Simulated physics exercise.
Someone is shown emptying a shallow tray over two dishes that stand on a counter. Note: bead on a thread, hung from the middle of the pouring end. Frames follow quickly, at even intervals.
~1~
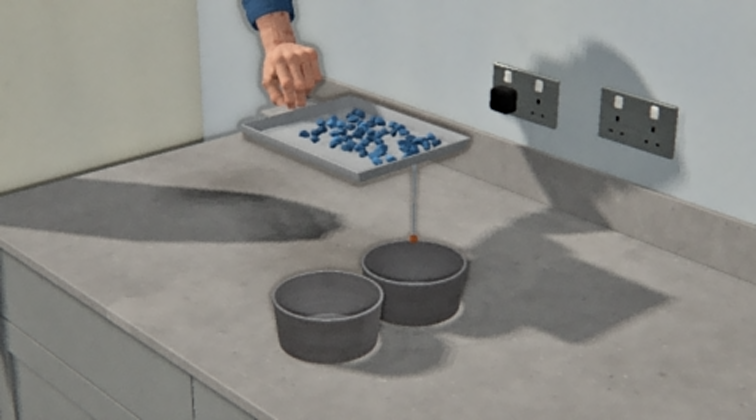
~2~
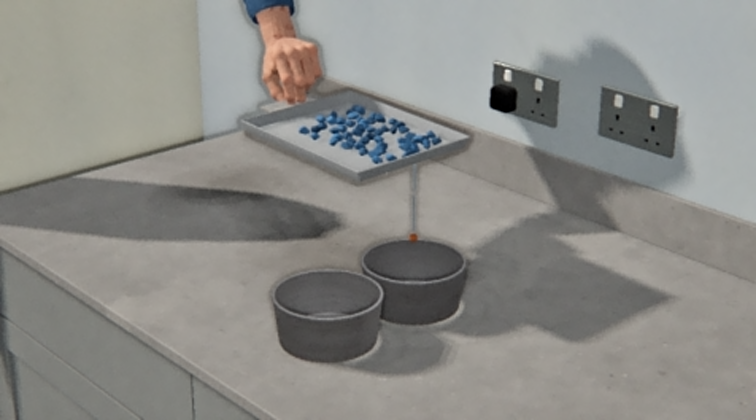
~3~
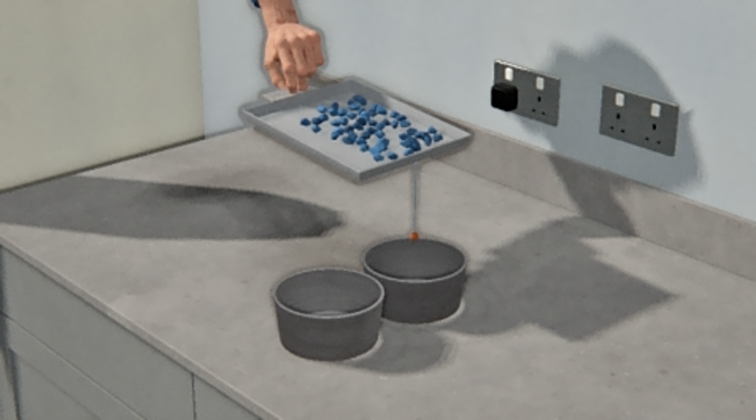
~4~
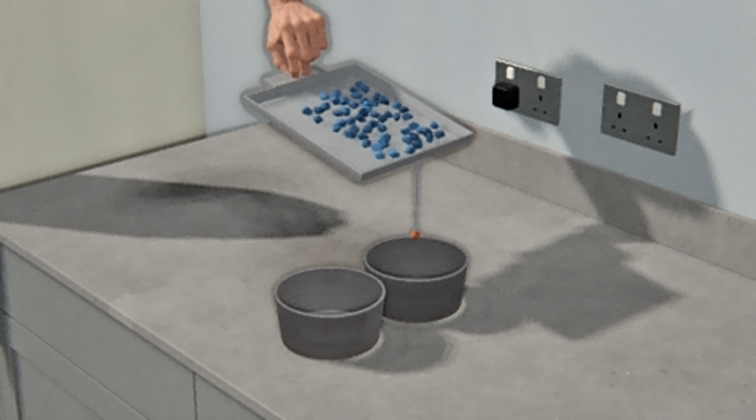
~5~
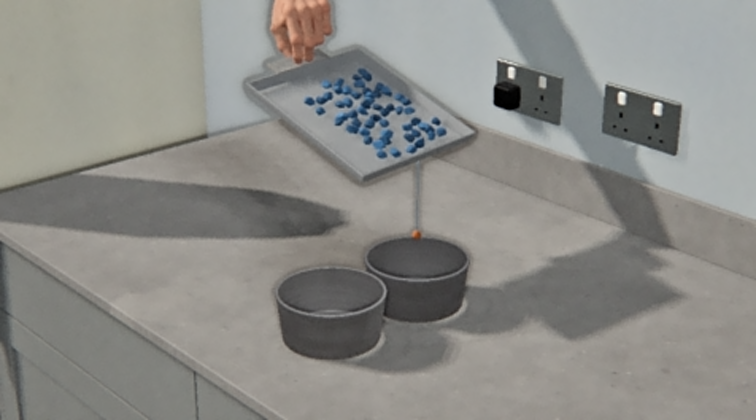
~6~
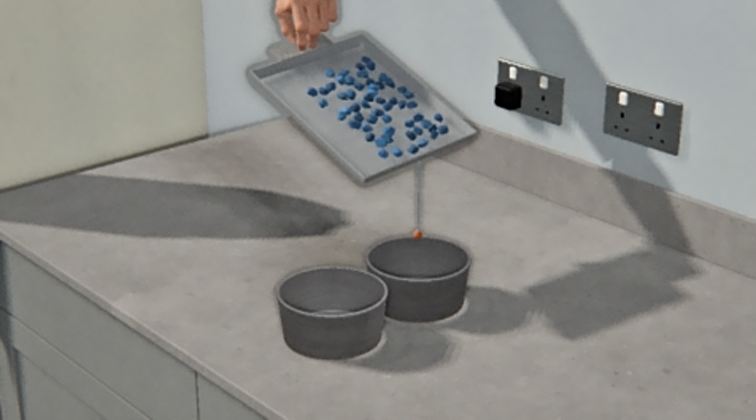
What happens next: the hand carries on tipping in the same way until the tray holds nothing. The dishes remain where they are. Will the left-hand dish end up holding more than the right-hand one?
No, larger portion: Right.
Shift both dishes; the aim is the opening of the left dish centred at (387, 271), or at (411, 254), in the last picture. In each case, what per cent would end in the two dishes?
Around 90 percent the first time, around 60 percent the second.
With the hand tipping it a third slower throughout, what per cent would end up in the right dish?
I'd expect close to 70 per cent.
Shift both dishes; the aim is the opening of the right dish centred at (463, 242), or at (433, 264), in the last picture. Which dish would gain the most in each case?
In order of the tries: The dish on the left side, then the dish on the right side.
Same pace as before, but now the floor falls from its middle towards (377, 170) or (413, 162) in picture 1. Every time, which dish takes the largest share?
Well, the dish on the right side comes out on top first, and then the dish on the right side does.
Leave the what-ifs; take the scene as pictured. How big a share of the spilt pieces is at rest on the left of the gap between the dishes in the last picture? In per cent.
Left share: Some 20 per cent.
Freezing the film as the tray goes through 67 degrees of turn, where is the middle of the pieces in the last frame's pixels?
Centre estimate: (409, 155).
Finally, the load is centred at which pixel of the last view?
Last view, centre at rest - approx. (417, 305).
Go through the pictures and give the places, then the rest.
In the first frame, corners of the pouring end (359, 171) and (464, 138), level; middle of the load (372, 133), aquarium stones; left dish (363, 332); right dish (449, 296); bead on its thread (414, 239).
In the second frame, corners of the pouring end (359, 170) and (464, 136), level; middle of the load (372, 130).
In the third frame, corners of the pouring end (360, 170) and (465, 134), tipped barely, lowest at the left corner; middle of the load (373, 123).
In the fourth frame, corners of the pouring end (362, 171) and (467, 132), tipped a little, lowest at the left corner; middle of the load (375, 115).
In the fifth frame, corners of the pouring end (364, 172) and (469, 131), tipped clearly, lowest at the left corner; middle of the load (378, 107).
In the sixth frame, corners of the pouring end (365, 174) and (472, 131), tipped clearly, lowest at the left corner; middle of the load (381, 101); left dish (368, 328); right dish (454, 292).
Just after the last frame, tray tipped steeply; the larger part on the tray; about a tenth in the air.
A moment on, tray tipped past a quarter turn; just a few on the tray; about a tenth in the left dish; roughly half in the right dish; roughly a quarter outside both; roughly a quarter in the air.
Further on, tray tipped past a quarter turn; about a tenth in the left dish; roughly two thirds in the right dish; roughly a quarter outside both.
When it is over, tray tipped past a quarter turn; about a tenth in the left dish; roughly two thirds in the right dish; roughly a quarter outside both.
